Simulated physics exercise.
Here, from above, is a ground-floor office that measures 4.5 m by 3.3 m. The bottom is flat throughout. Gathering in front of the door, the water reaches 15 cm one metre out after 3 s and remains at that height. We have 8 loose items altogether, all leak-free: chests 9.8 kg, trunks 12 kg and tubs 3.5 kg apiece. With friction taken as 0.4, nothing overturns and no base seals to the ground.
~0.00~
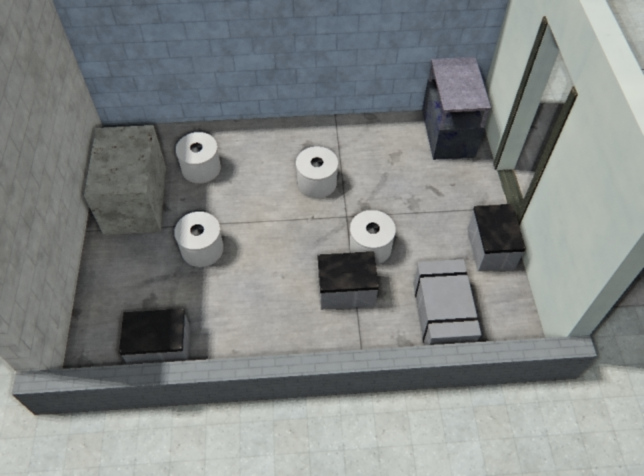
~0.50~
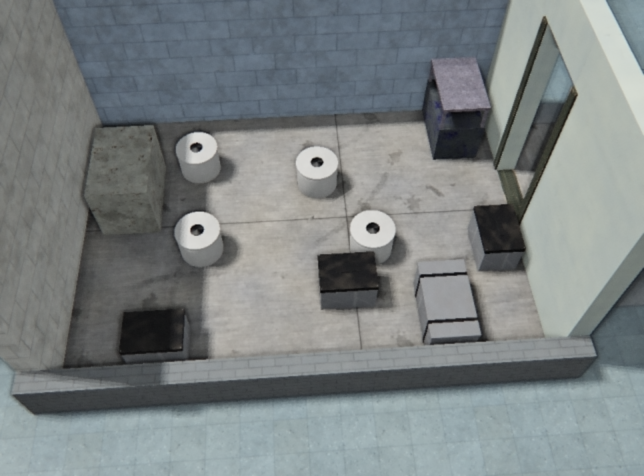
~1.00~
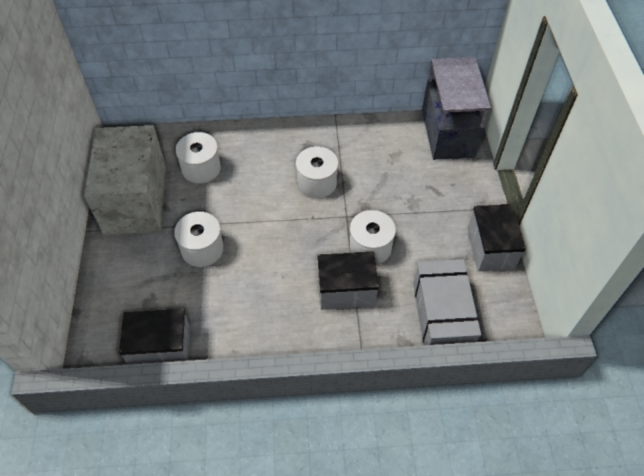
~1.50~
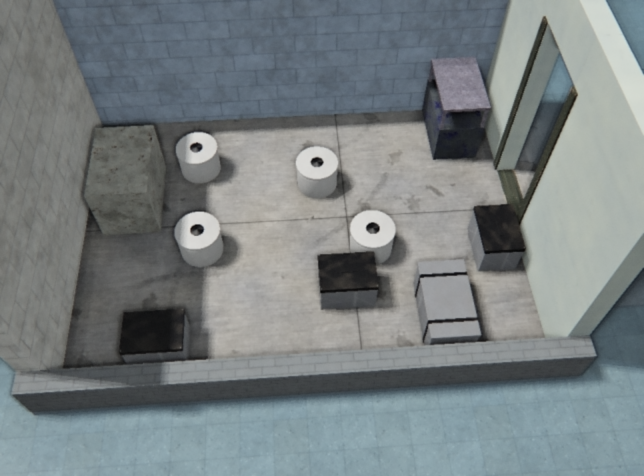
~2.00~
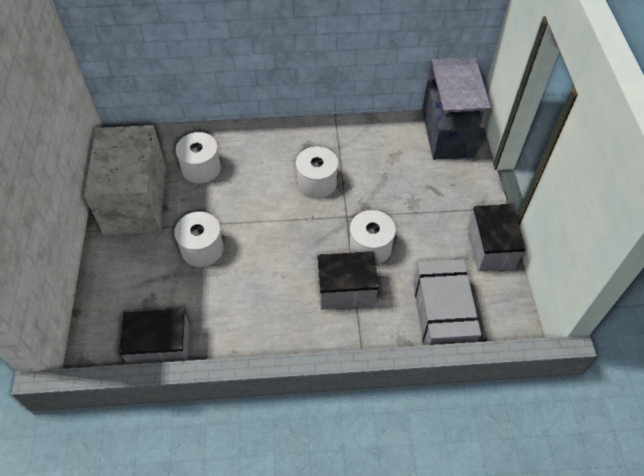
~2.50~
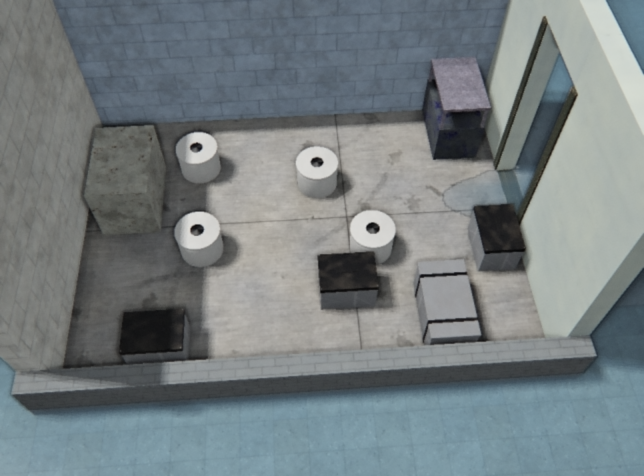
A roofless ground-floor office with a pale, stained floor, a blue brick back wall and a doorway at right is seen from high above. Four white tubs stand around the middle, with a grey block at left, a purple-topped cabinet near the door, and dark-topped boxes and a grey chest toward the front. Bluish water spreads over the paving outside, then a small patch seeps through the doorway, while the objects and camera stay still.
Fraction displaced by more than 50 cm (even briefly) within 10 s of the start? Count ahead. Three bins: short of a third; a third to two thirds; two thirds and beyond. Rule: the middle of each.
Bin: A third to two thirds.
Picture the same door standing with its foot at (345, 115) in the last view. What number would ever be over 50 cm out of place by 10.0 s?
The answer would then be 4.
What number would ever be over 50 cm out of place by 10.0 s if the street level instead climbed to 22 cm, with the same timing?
So the tally would be 5.
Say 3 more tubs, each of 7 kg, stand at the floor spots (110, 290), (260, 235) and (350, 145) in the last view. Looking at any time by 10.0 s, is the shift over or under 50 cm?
In the same order as the question: Not as far, farther, not as far.
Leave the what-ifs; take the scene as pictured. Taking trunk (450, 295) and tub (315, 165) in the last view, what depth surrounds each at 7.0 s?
I'd estimate 1 cm for the first and 4 cm for the second.
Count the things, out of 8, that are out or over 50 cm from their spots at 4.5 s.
Answer: 0.
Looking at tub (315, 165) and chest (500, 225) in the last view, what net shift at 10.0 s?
First 150 cm, then 10 cm.
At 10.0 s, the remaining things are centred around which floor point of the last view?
Roughly at (247, 268).
After 3.5 s 0 of 8 are over 50 cm from their spots; 0 afloat.
After 4.5 s 0 of 8 are over 50 cm from their spots; 0 afloat.
After 7.0 s 3 of 8 are over 50 cm from their spots; 3 afloat.
After 10.0 s 4 of 8 are over 50 cm from their spots, and 4 have been at some point; 4 afloat.
